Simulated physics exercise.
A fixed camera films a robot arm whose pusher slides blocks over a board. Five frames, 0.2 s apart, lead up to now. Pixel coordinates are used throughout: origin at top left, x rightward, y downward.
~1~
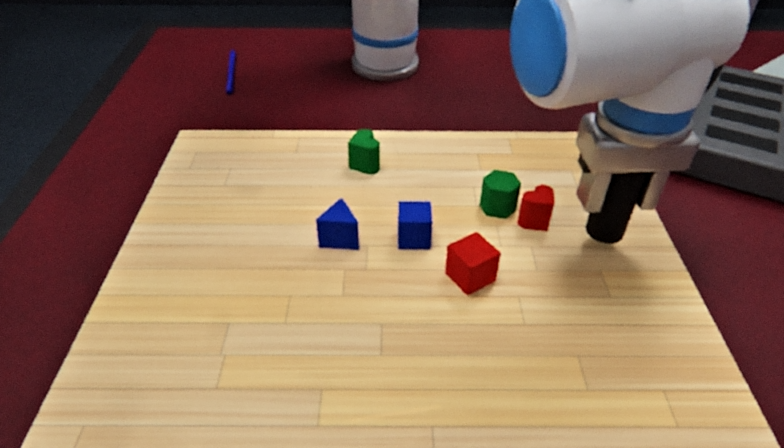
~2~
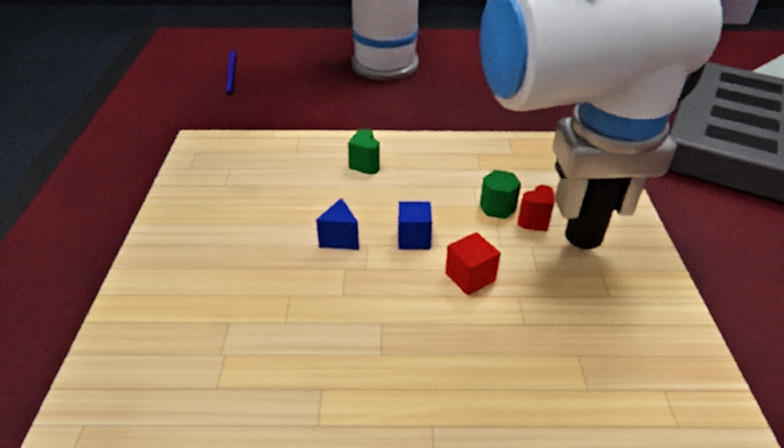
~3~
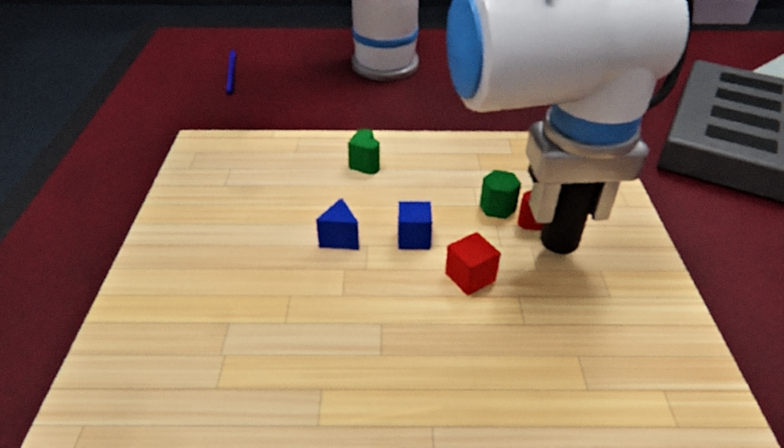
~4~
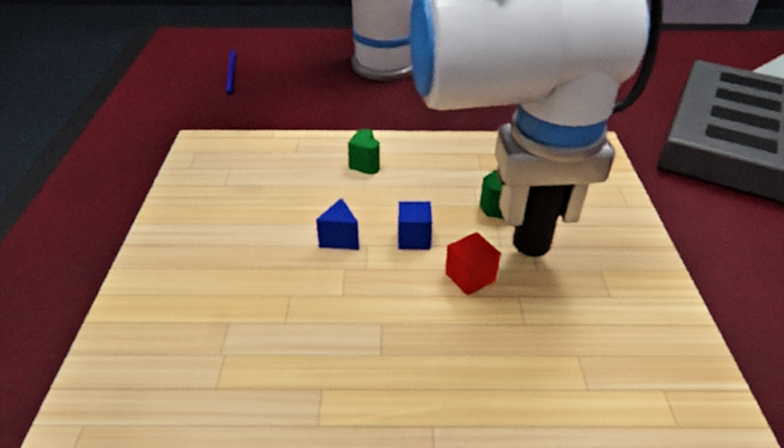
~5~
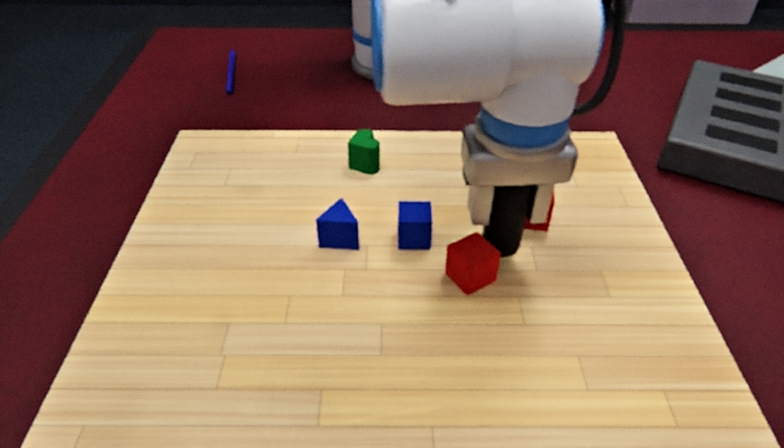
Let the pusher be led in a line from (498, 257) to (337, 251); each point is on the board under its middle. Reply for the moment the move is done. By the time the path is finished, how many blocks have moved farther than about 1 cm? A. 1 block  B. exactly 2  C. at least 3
Correct choice: C.
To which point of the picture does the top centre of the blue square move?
The answer is (387, 201).
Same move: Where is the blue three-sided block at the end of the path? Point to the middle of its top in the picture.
The top centre is at (316, 205).
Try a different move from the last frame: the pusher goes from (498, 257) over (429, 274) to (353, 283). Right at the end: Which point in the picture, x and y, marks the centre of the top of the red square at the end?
The middle of its upper face should be somewhere near (432, 277).
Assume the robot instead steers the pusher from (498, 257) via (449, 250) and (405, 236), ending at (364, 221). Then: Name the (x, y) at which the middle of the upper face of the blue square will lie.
At the end it should sit near (338, 179).
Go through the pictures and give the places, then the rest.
Lower end of the pusher (604, 231), tops of blocks, blue three-sided block (338, 213), blue square (415, 211), red square (474, 248), red heart block (541, 194), in the first frame.
Pusher (584, 237), blocks as before, in the second frame.
Pusher (559, 242), blocks as before, in the third frame.
Pusher (531, 244), blocks as before, in the fourth frame.
Pusher (500, 244), blue three-sided block (338, 213), blue square (415, 211), red square (474, 248), red heart block hidden, in the fifth frame.
What follows on the original path. One third of the way, pusher (443, 242); blue square (411, 209); red square (455, 255), turned 55° anticlockwise.
Two thirds of the way, pusher (390, 240); blue square (388, 202), turned 85° clockwise; red square (455, 255), turned 55° anticlockwise.
At the end, pusher (336, 238); blue three-sided block (316, 205), turned 60° clockwise; blue square (387, 201), turned 90° clockwise; red square (455, 255), turned 55° anticlockwise; red heart block not moved.
